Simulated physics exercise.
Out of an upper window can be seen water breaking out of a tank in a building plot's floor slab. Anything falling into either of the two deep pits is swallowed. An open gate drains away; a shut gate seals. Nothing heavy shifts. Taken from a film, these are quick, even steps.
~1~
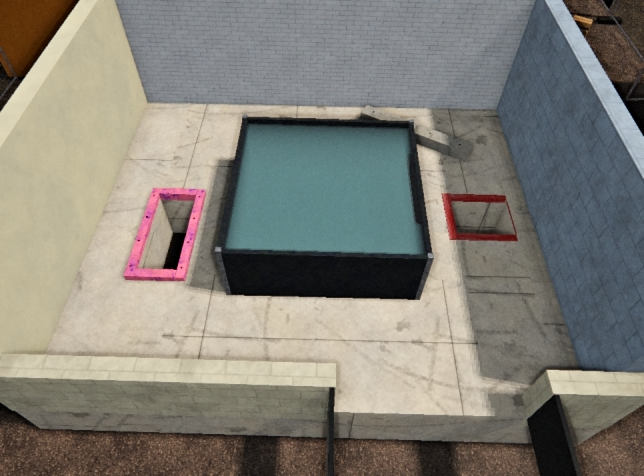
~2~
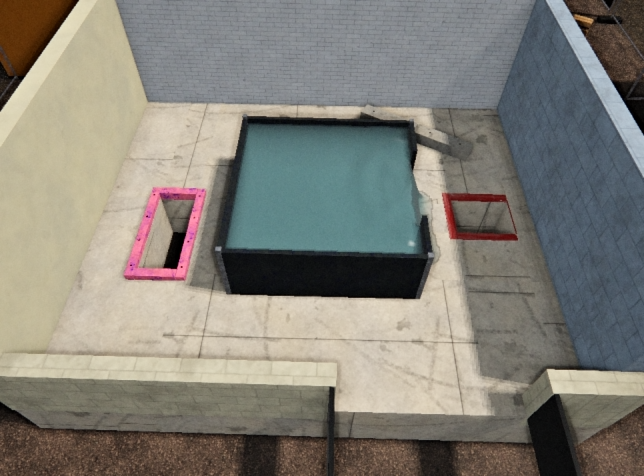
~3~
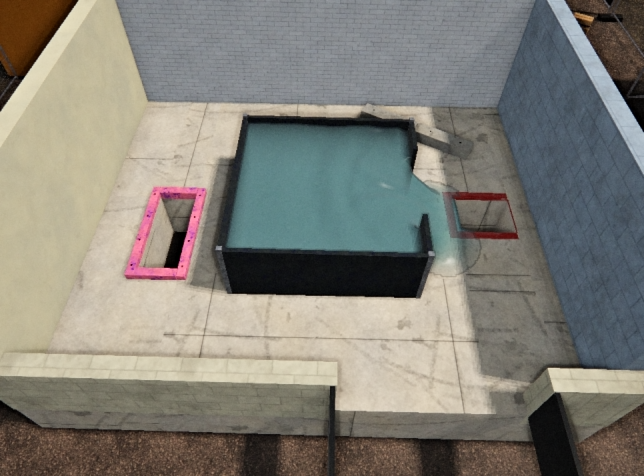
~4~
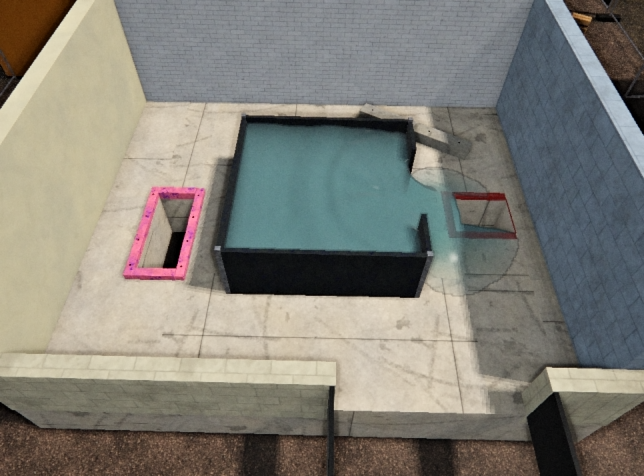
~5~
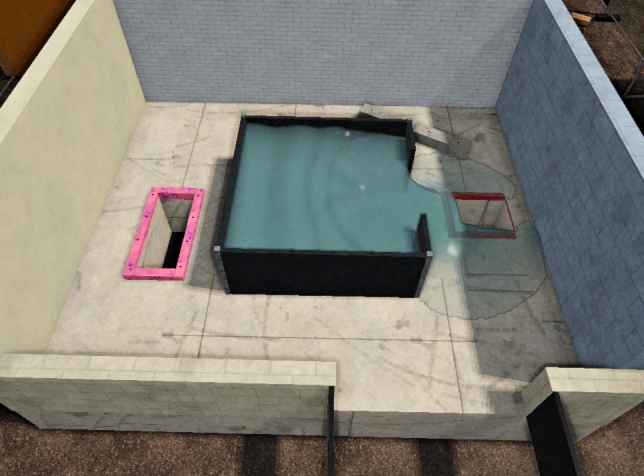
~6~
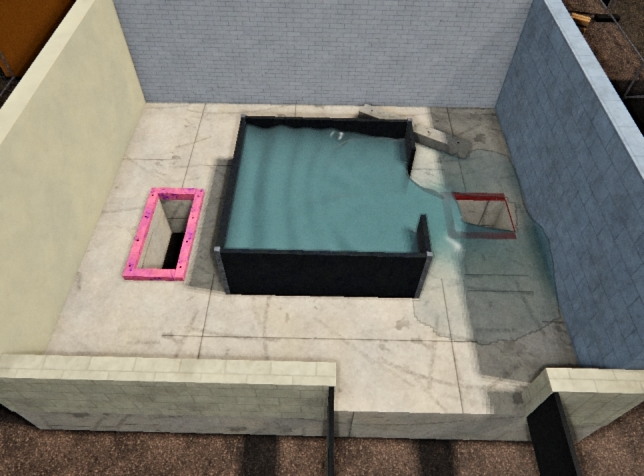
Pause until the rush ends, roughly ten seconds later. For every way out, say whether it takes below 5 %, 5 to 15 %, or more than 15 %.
One by one: The gate is left holding a modest amount - five to fifteen per cent. The red pit is left holding a hefty amount - past fifteen per cent. The pink pit is left holding a tiny amount - below five per cent.
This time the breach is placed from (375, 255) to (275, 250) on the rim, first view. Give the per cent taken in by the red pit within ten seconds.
For red, roughly 2 in a hundred.
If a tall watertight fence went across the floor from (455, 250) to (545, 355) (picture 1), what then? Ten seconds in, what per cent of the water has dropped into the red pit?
Red: About 55 %.
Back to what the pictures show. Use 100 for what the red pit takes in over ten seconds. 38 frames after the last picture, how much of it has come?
It comes to around 80 percent of the ten-second total.
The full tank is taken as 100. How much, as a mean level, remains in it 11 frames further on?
Estimate: Some 60 %.
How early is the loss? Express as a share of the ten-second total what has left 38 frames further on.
Around 80 %.
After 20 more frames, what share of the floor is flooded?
Roughly 50 %.
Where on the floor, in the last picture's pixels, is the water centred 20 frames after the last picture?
I'd say around (364, 228).
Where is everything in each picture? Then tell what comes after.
The first picture shows the water tank at (326, 183) is whole and still.
In the second picture, the front is at a hidden place, out from the gap at (411, 210).
In the third picture, water pours out at (410, 212) and has run to (471, 258).
In the fourth picture, water pours out at (409, 213) and has run to (511, 248).
In the fifth picture, water pours out at (408, 213) and has run to (543, 270).
In the sixth picture, the front is at (556, 309), out from the gap at (408, 213).
A moment on, water covers 20 % of the floor; the gate 0 %, the red pit 12 %, the pink pit 0 %.
Next, water covers 30 % of the floor; the gate 0 %, the red pit 20 %, the pink pit 0 %.
Then, water covers 50 % of the floor; the gate 2 %, the red pit 29 %, the pink pit 0 %.
Later, water covers 80 % of the floor; the gate 5 %, the red pit 40 %, the pink pit 0 %.
In the end, water covers 95 % of the floor; the gate 8 %, the red pit 49 %, the pink pit 0 %.
